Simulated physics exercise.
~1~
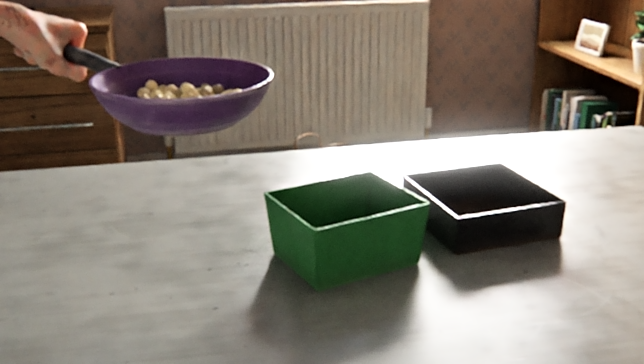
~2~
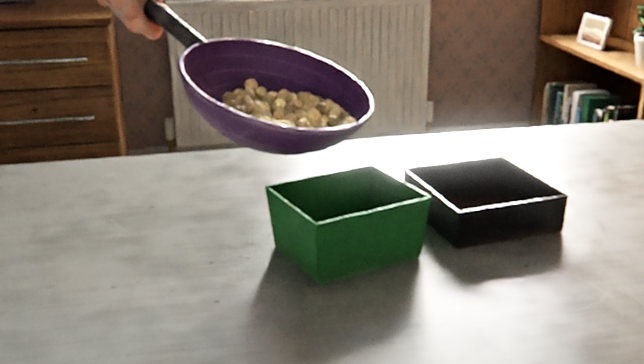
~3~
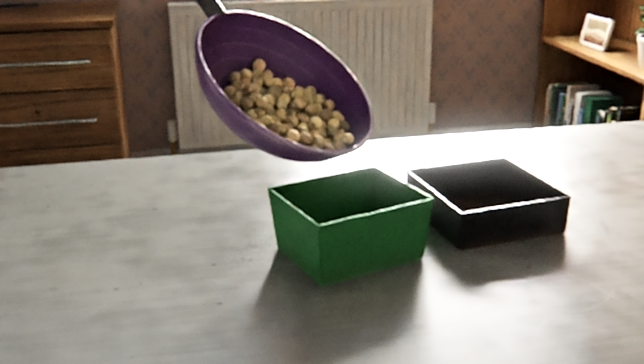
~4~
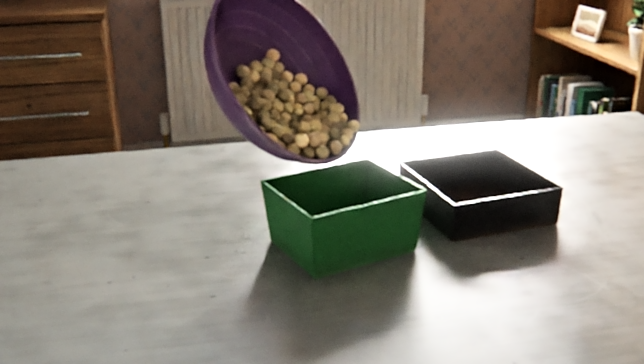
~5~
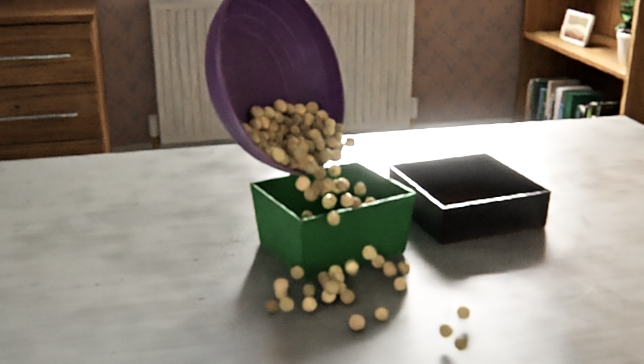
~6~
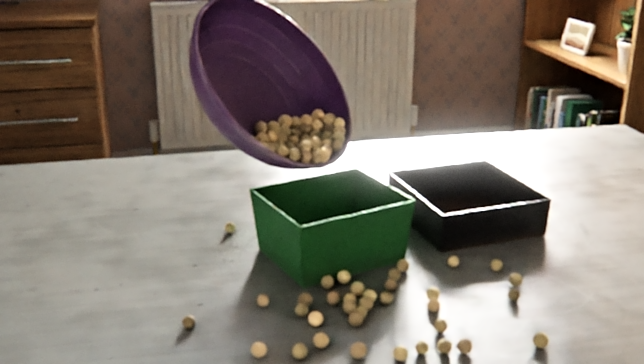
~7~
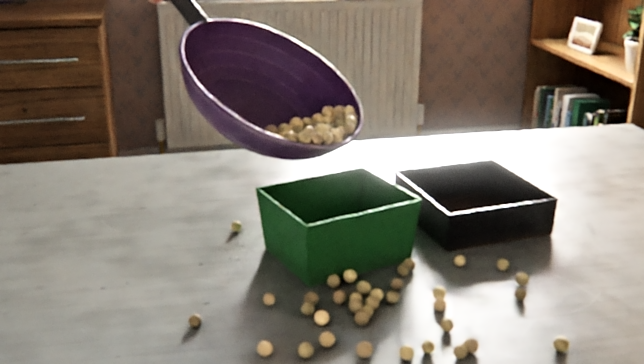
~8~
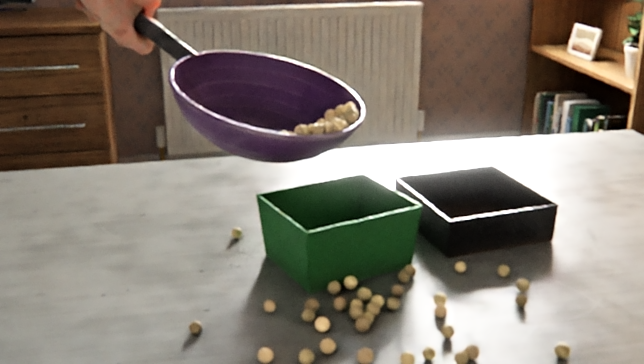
On a grey table in a room with a radiator, a hand tipped a purple bowl of round nuts over a green tin beside a black one; some went in, others scattered across the tabletop, and the bowl was tilted back, still holding some.
